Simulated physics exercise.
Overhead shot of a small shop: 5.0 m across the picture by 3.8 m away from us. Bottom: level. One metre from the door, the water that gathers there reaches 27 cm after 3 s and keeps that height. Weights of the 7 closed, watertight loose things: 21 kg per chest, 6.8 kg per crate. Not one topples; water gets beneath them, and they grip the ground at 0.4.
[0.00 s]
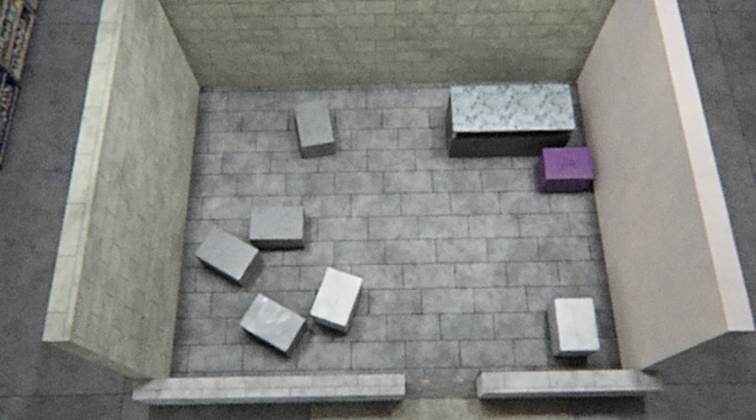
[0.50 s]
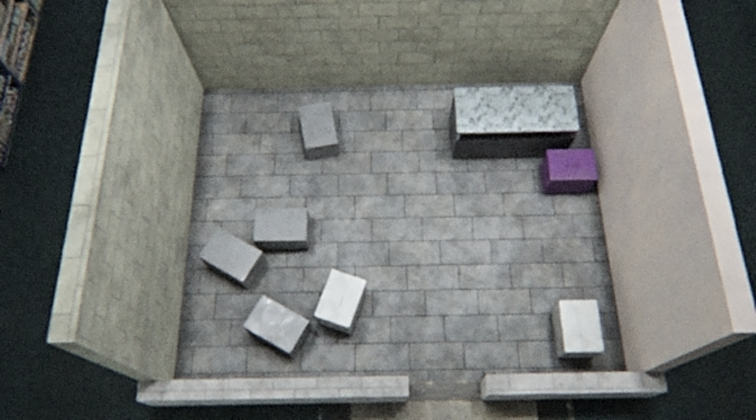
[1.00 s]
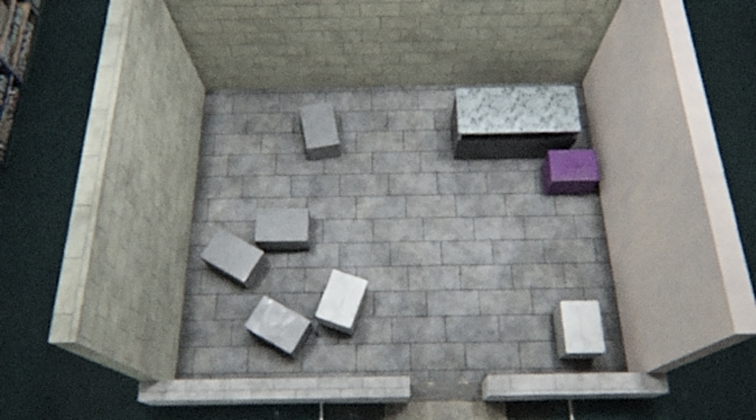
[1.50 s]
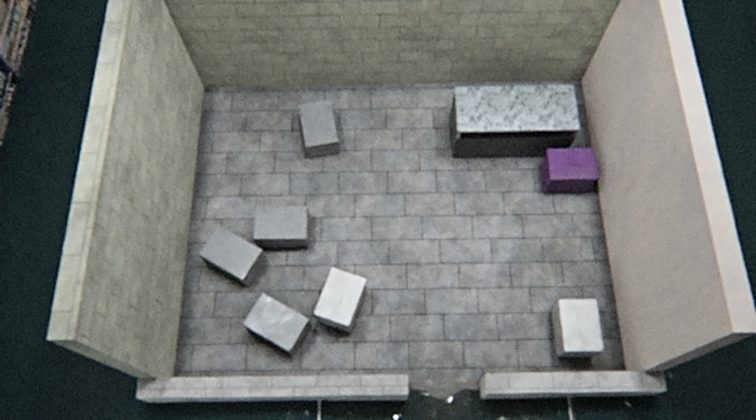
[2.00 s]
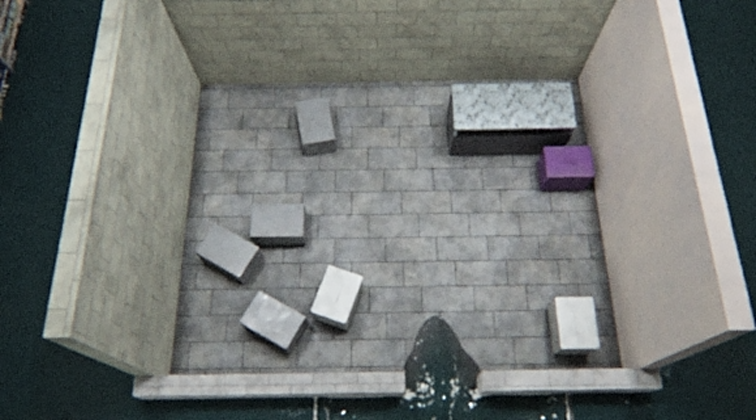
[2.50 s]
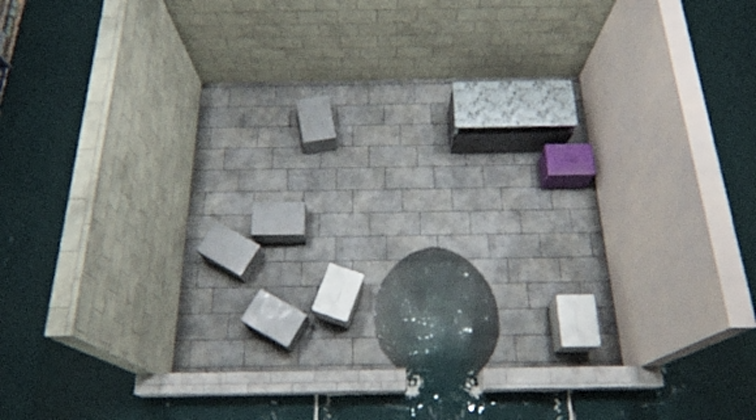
Dark water spreading around a small walled shop, then entering through the front doorway and fanning across the floor between still blocks.
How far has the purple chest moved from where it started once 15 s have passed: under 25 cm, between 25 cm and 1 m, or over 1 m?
Prediction: It relocates a long stretch.
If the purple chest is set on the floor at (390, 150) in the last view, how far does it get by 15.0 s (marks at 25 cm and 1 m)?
Short answer, it is taken a long way.
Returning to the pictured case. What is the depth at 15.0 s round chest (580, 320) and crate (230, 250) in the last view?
About 10 and 10 cm.
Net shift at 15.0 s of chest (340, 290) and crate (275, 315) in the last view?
30 cm, 200 cm.
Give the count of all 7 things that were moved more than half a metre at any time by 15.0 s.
I get 6.
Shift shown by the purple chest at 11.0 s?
Around 60 centimetres.
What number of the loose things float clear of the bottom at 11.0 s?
The count is 5.
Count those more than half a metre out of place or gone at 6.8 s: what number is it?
Answer: 1.
After 3.5 s the purple chest is near (570, 159), 0.0 m from its start, aground; 0 afloat.
After 6.8 s the purple chest is near (580, 158), 0.1 m from its start, aground; 1 afloat.
After 11.0 s the purple chest is near (586, 210), 0.7 m from its start, afloat; 5 afloat.
After 15.0 s the purple chest is near (535, 306), 1.8 m from its start, afloat; 6 afloat.
